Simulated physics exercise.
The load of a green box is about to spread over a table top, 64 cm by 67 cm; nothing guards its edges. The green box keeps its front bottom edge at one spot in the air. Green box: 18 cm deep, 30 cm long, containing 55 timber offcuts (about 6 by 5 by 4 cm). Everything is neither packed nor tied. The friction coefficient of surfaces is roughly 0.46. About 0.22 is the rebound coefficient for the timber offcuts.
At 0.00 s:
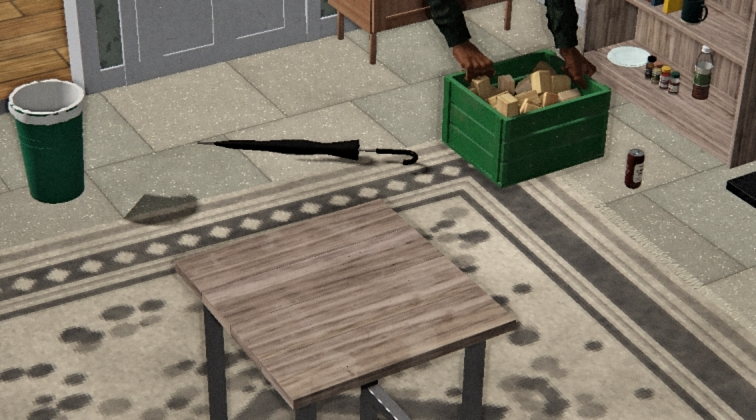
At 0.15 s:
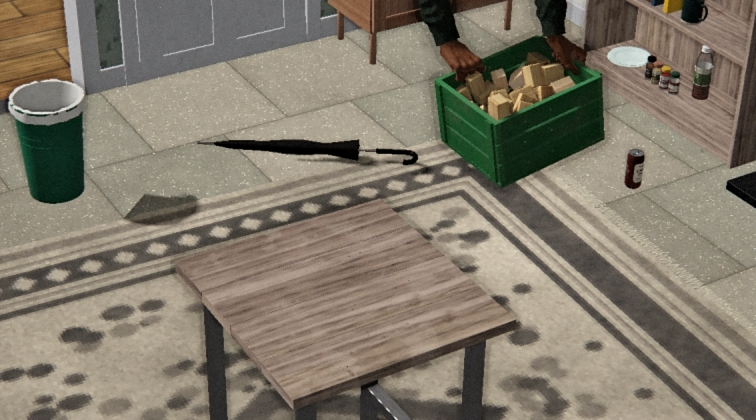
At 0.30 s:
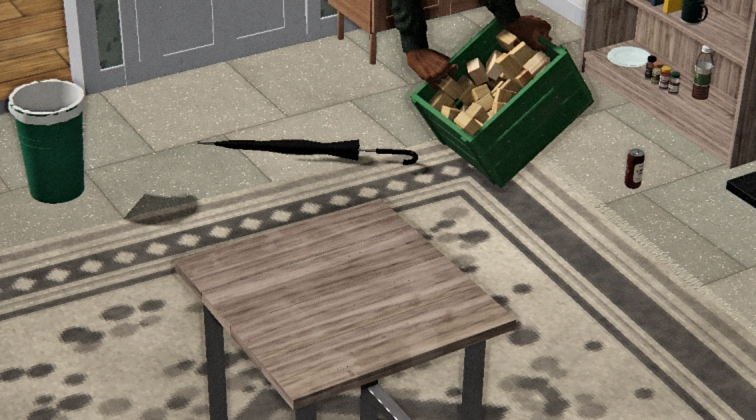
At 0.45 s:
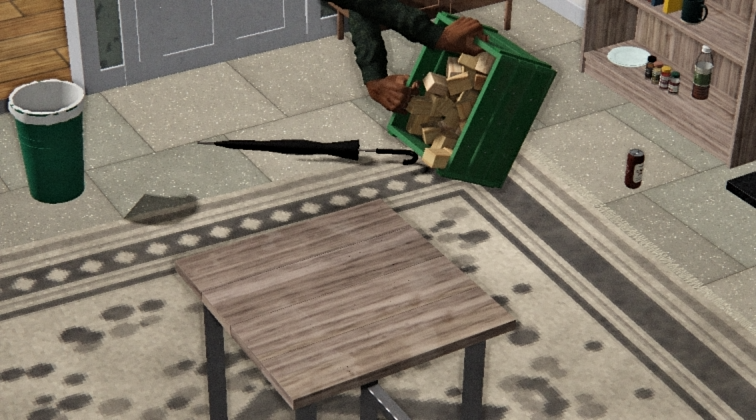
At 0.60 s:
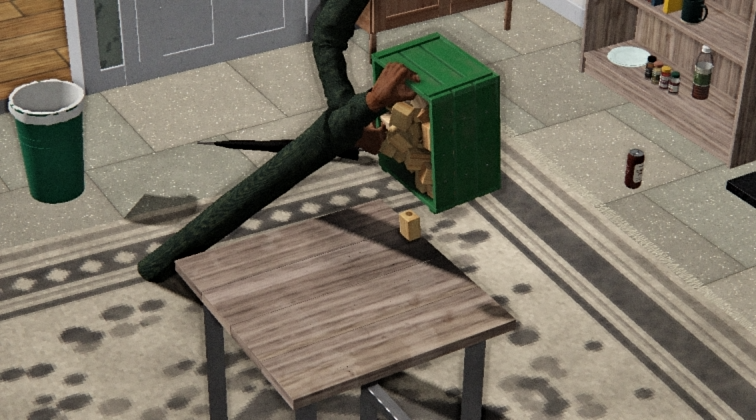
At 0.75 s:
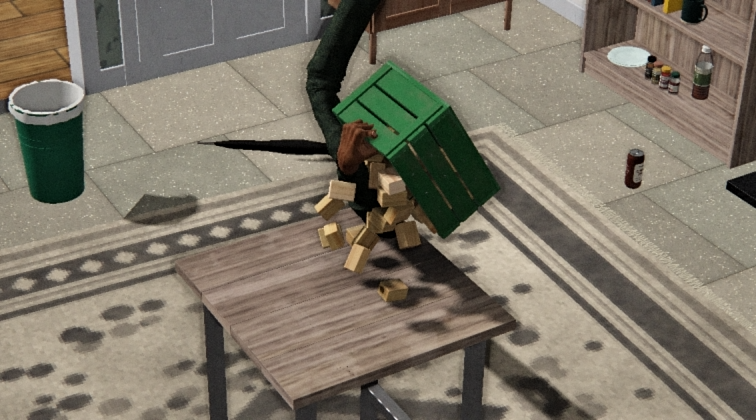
Over a wooden table, two hands tilt a green box and wooden blocks tumble out.
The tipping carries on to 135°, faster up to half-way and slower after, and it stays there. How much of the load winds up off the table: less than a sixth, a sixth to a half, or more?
The count ends beneath a sixth.
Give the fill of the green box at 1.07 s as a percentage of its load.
Still inside: Around 0 percent.
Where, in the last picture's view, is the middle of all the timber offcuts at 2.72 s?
Look around pixel (349, 280).
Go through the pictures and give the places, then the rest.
In the first frame (we follow the rim corner now nearest the camera), green box at (509, 119); tilt 0°; nothing out yet.
The second frame shows green box at (499, 122); tilt 9°.
The third frame shows green box at (473, 137); tilt 32°.
The fourth frame shows green box at (446, 170); tilt 63°.
The fifth frame shows green box at (435, 209); tilt 95°; 1 out, the lowest offcut at (410, 225).
The sixth frame shows green box at (441, 235); tilt 121°; 16 out, the lowest offcut at (393, 290).
After 1.07 s, tilt 135°; 1 still in the green box, 53 on the table top and 1 in the air.
After 1.46 s, tilt 135°; 51 on the table top, 2 over the left end of the table and 2 over the table's other edges.
After 2.01 s, tilt 135°; 51 on the table top, 2 over the left end of the table and 2 over the table's other edges.
When it is over (at 2.72 s), 51 on the table top, 2 over the left end of the table and 2 over the table's other edges. Asked share, 4 of 55, 7 per cent.
